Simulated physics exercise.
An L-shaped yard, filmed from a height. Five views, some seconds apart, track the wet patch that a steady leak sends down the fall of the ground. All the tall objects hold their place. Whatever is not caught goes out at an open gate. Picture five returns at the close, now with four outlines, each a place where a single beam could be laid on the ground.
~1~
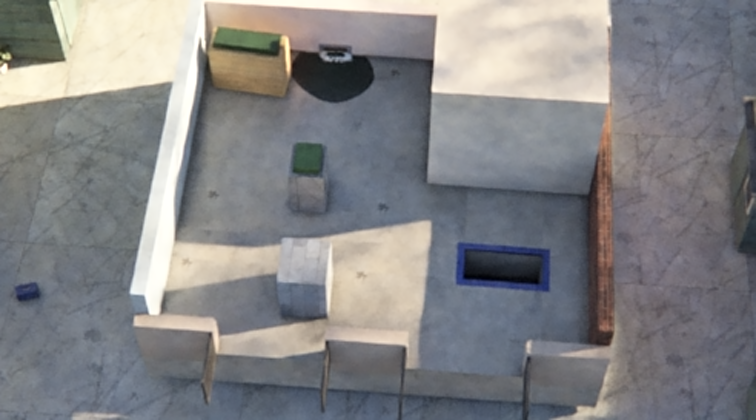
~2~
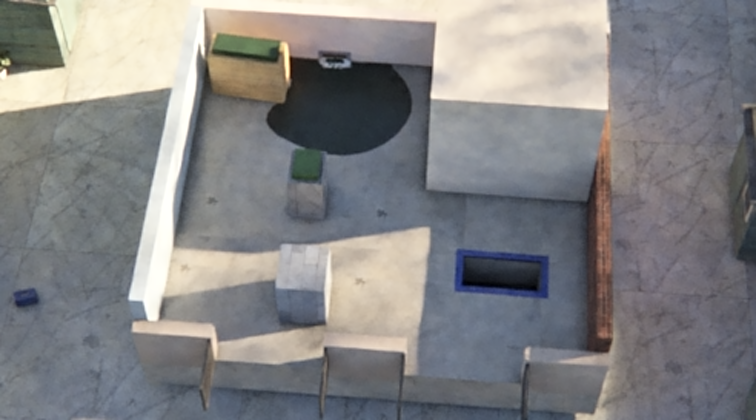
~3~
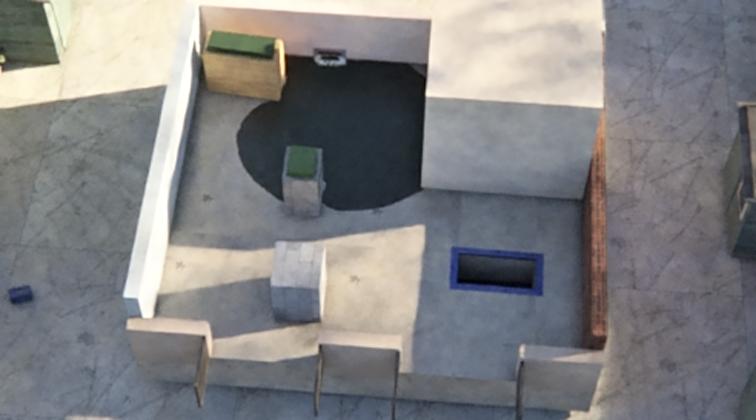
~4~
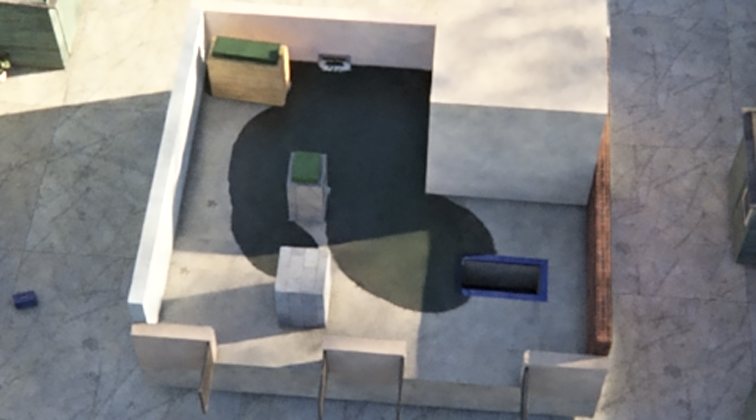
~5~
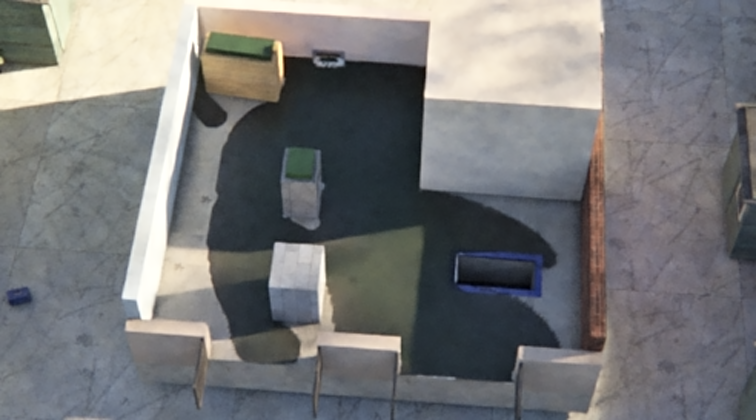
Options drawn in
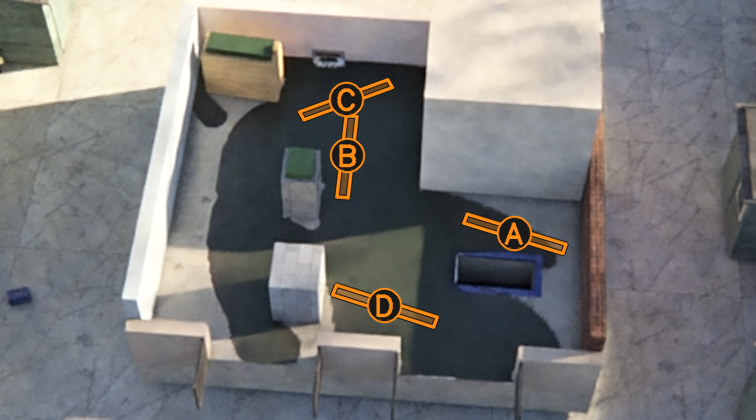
To begin with, a small dark pool lies below an outlet in the back wall of an L-shaped walled yard, seen from above. The water spreads forward around the green-topped block, then past the pale block and into the blue-rimmed drain, finally covering most of the floor while the blocks stay put.
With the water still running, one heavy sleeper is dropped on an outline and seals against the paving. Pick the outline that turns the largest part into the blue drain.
Position D does it best.
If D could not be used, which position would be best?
Here it is position A.
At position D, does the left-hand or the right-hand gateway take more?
More leaves on the right.
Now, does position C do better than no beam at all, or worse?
Worse.
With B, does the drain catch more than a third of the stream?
No, it does not.
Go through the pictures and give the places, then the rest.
Outfall at (336, 49); blue drain at (503, 267); open gate at (465, 360); open gate at (273, 345); water covers 4 % of the ground and shows as far out as (342, 96); blue drain still dry.
Water covers 13 % of the ground and shows as far out as (355, 148); blue drain still dry.
Water covers 28 % of the ground and shows as far out as (347, 207); blue drain still dry.
Water covers 46 % of the ground and shows as far out as (427, 308); blue drain taking water.
Water covers 68 % of the ground and shows as far out as (527, 335); blue drain taking water.
On the marked copy, A from (465, 218) to (564, 248); B from (342, 197) to (351, 116); C from (301, 115) to (390, 83); D from (334, 289) to (435, 322).
Choosing A, about 35 % of the stream runs into the blue drain, about 65 % out by the gates.
Choosing B, about 20 % of the stream runs into the blue drain, about 80 % out by the gates.
Choosing C, about 24 % of the stream runs into the blue drain, about 76 % out by the gates.
Choosing D, about 60 % of the stream runs into the blue drain, about 40 % out by the gates.
